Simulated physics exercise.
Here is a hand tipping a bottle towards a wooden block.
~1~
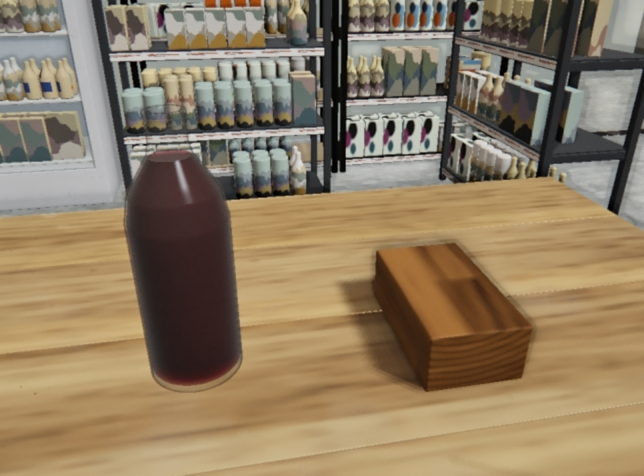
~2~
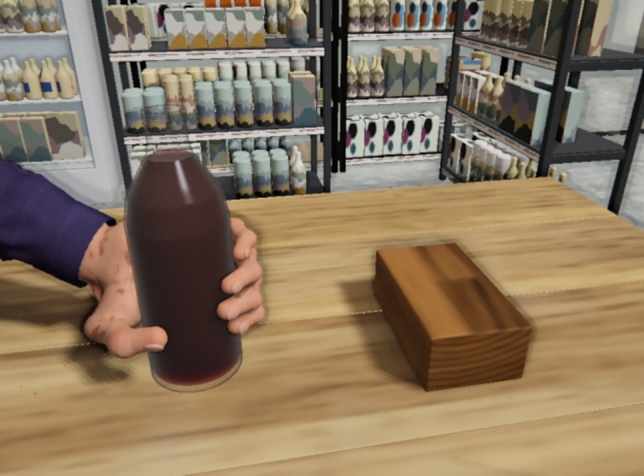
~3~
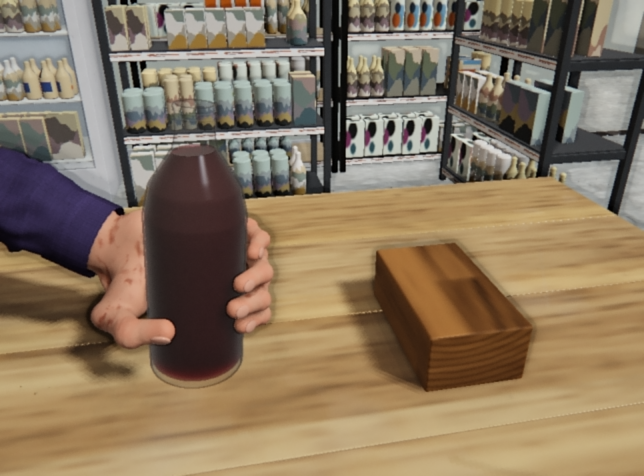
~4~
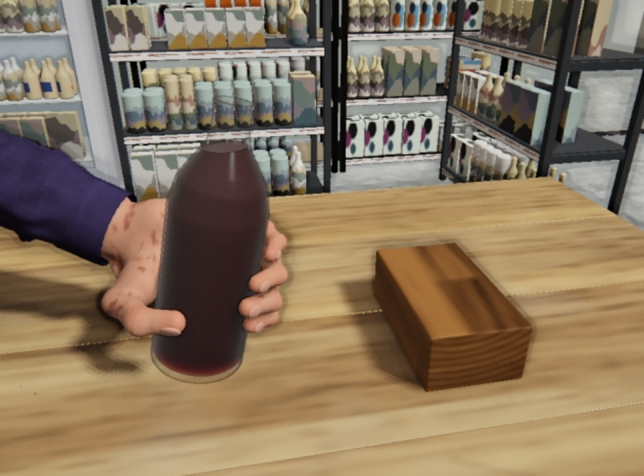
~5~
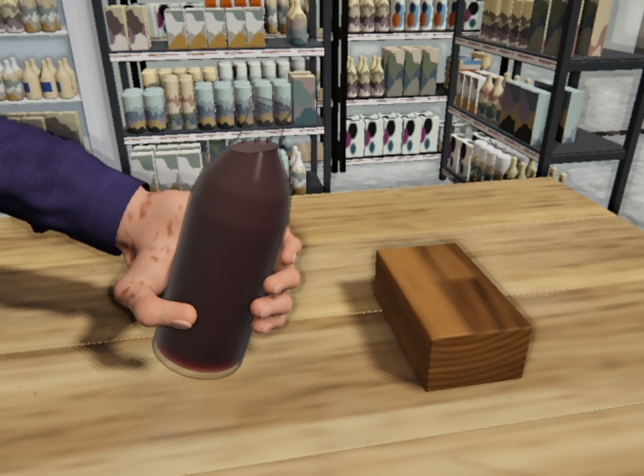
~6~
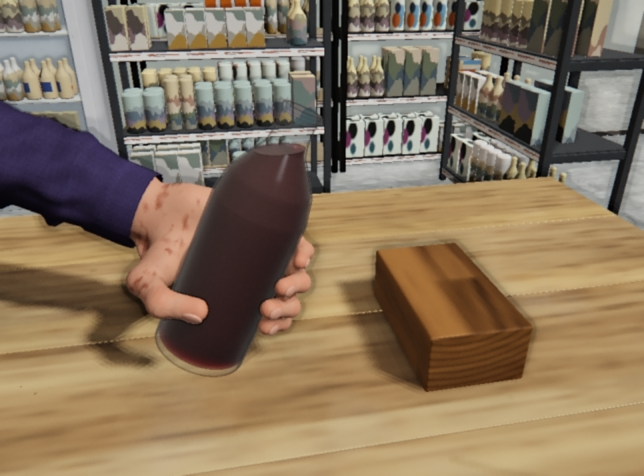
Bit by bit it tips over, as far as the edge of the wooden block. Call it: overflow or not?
Called: Overflow.
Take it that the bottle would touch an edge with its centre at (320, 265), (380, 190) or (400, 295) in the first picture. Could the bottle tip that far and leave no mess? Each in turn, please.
No loss, no loss, overflow.
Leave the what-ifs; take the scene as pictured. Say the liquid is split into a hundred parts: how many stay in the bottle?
Roughly 95 %.
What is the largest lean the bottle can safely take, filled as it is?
Somewhere around 60 degrees.
Next, the bottle leans by about 45°; its rim is dry.
After that, the bottle leans by about 65°; it has slopped over; all of the red wine is inside.
Finally, the bottle leans by about 70°, against the wooden block; it has slopped over; nearly all of the red wine is inside.
